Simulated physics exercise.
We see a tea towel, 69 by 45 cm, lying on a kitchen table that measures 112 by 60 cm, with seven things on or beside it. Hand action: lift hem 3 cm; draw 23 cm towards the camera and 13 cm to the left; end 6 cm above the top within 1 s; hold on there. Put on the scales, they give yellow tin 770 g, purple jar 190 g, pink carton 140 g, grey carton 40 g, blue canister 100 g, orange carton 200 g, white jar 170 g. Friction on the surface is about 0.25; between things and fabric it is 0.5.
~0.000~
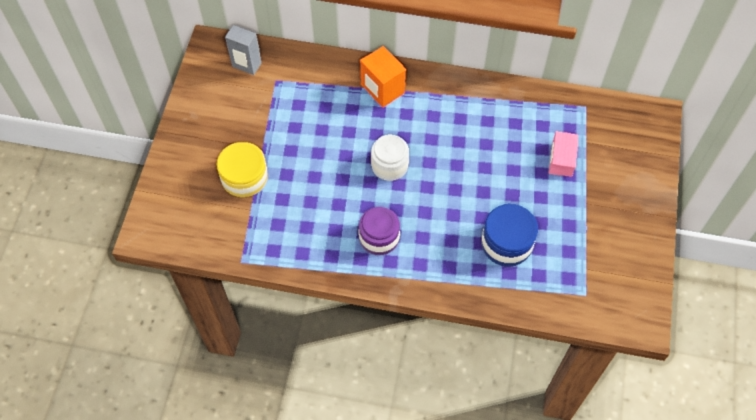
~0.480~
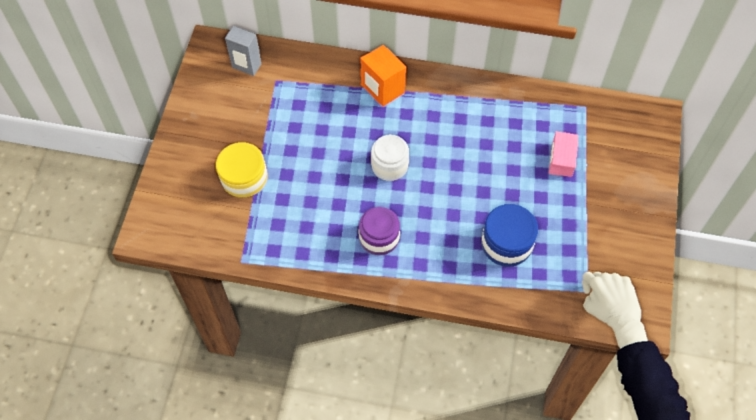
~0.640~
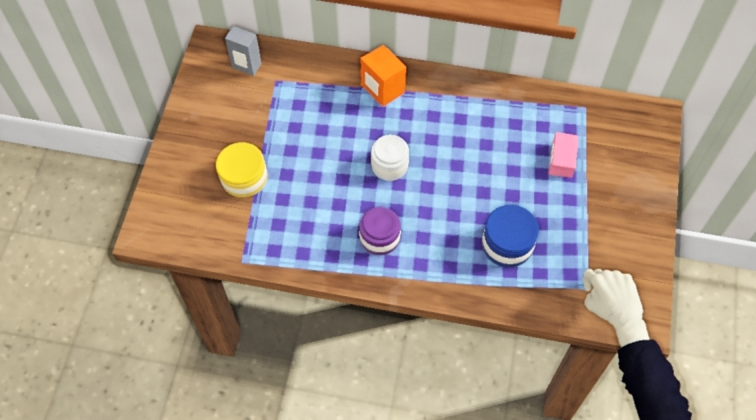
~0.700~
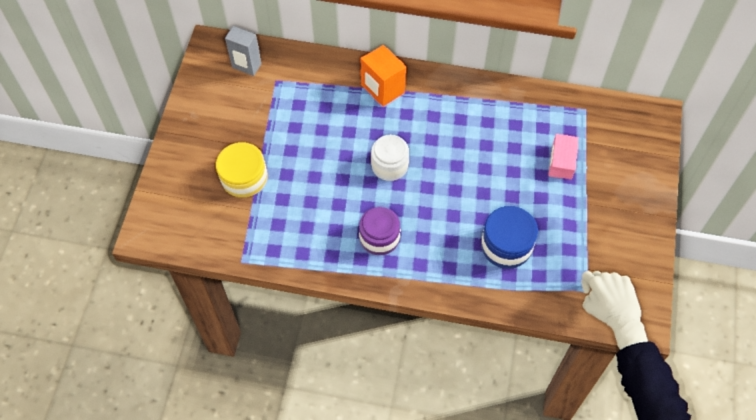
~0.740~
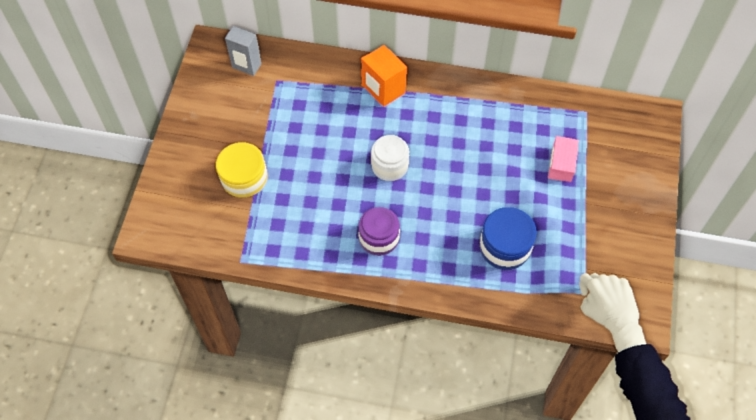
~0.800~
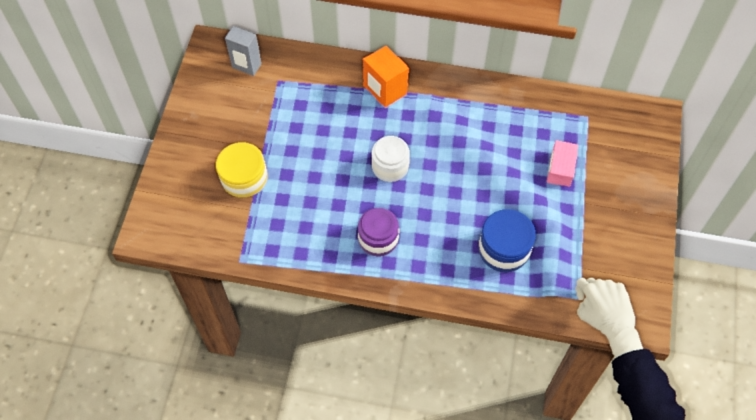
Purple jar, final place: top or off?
It will last up there.
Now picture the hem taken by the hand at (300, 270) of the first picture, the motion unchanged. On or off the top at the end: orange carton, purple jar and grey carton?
Well, in that case the orange carton survives on top, the purple jar tips off and the grey carton survives on top.
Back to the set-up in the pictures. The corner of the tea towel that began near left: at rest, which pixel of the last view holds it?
Around pixel (215, 256).
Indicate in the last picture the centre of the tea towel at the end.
The midpoint is close to pixel (411, 231).
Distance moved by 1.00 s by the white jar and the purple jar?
For the white jar it's around 2 cm, and for the purple jar around 2 cm.
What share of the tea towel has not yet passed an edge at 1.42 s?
I'd say close to 90 per cent of it.
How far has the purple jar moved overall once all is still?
About: Purple jar 10 cm.
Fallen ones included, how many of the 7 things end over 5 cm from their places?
That comes to 5 of the things.
After 1.0 s, 100 % of the tea towel is still over the top; purple jar 3 cm off its start, pink carton 8 cm off its start, blue canister 6 cm off its start.
After 1.2 s, 95 % of the tea towel is still over the top; purple jar 6 cm off its start, pink carton 16 cm off its start, blue canister 12 cm off its start.
After 1.4 s, 90 % of the tea towel is still over the top; purple jar 8 cm off its start at (356, 252), pink carton 23 cm off its start at (556, 244), blue canister 19 cm off its start at (458, 297).
After 1.6 s, 85 % of the tea towel is still over the top; purple jar 10 cm off its start, pink carton 25 cm off its start, blue canister 22 cm off its start.
After 3.2 s, 85 % of the tea towel is still over the top; purple jar 10 cm off its start at (346, 258), pink carton 25 cm off its start at (558, 257), blue canister 23 cm off its start at (446, 327), orange carton 12 cm off its start at (417, 103).
